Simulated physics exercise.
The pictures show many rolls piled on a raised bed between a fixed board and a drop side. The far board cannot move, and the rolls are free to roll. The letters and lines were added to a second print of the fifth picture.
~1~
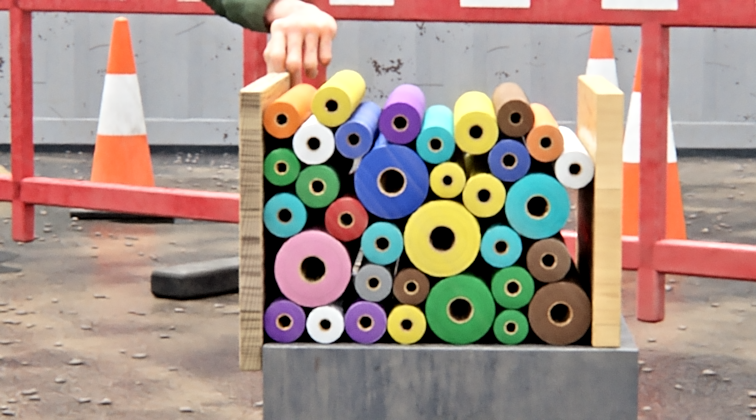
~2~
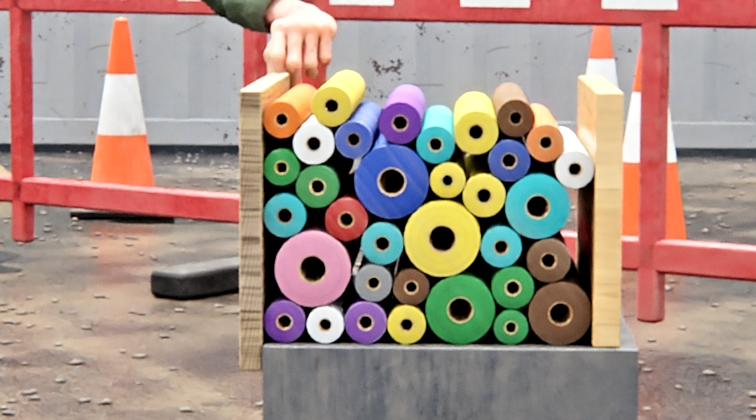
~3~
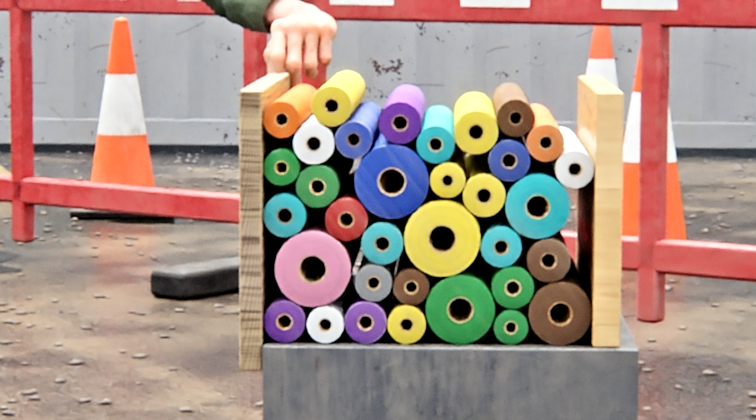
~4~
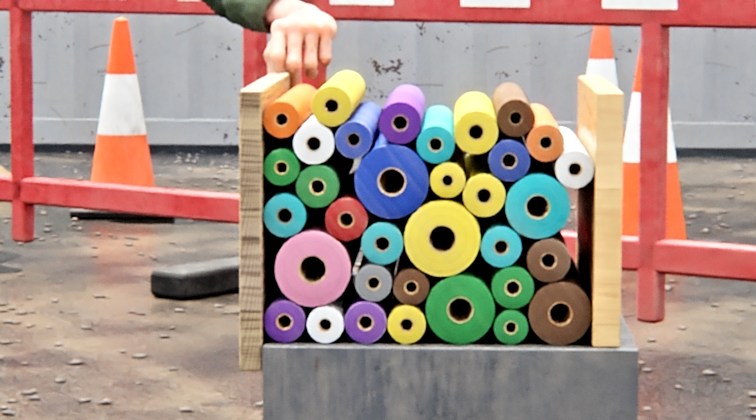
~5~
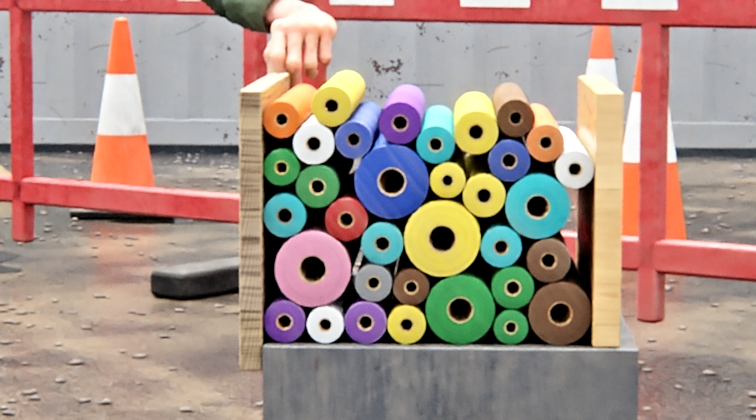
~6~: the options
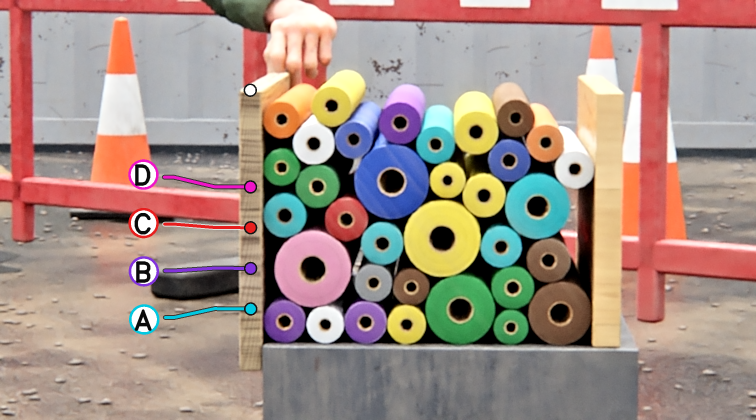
The clip shows colourful rolls of various sizes stacked between two upright wooden boards on a grey block, while a hand rests at the top of the left board; nothing visibly moves, with traffic cones and red-and-white barriers behind.
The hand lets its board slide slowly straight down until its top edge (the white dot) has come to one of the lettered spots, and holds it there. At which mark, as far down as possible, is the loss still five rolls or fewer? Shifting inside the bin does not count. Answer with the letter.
C is the limit.
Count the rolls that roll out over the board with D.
It comes to one.
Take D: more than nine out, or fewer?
Fewer than nine.
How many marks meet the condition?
Two of the four.
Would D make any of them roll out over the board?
At D: Yes.
On the marked copy, A at (251, 309); B at (251, 268); C at (251, 228); D at (251, 187); the white dot at (250, 91).
Taking C. A third of the way, top of the board (262, 155).
Two thirds of the way, top of the board (262, 227).
When it is over, top of the board (262, 227), four out over the board.
As for the rest, A more than five out over the board; B more than five out over the board; D one out over the board.
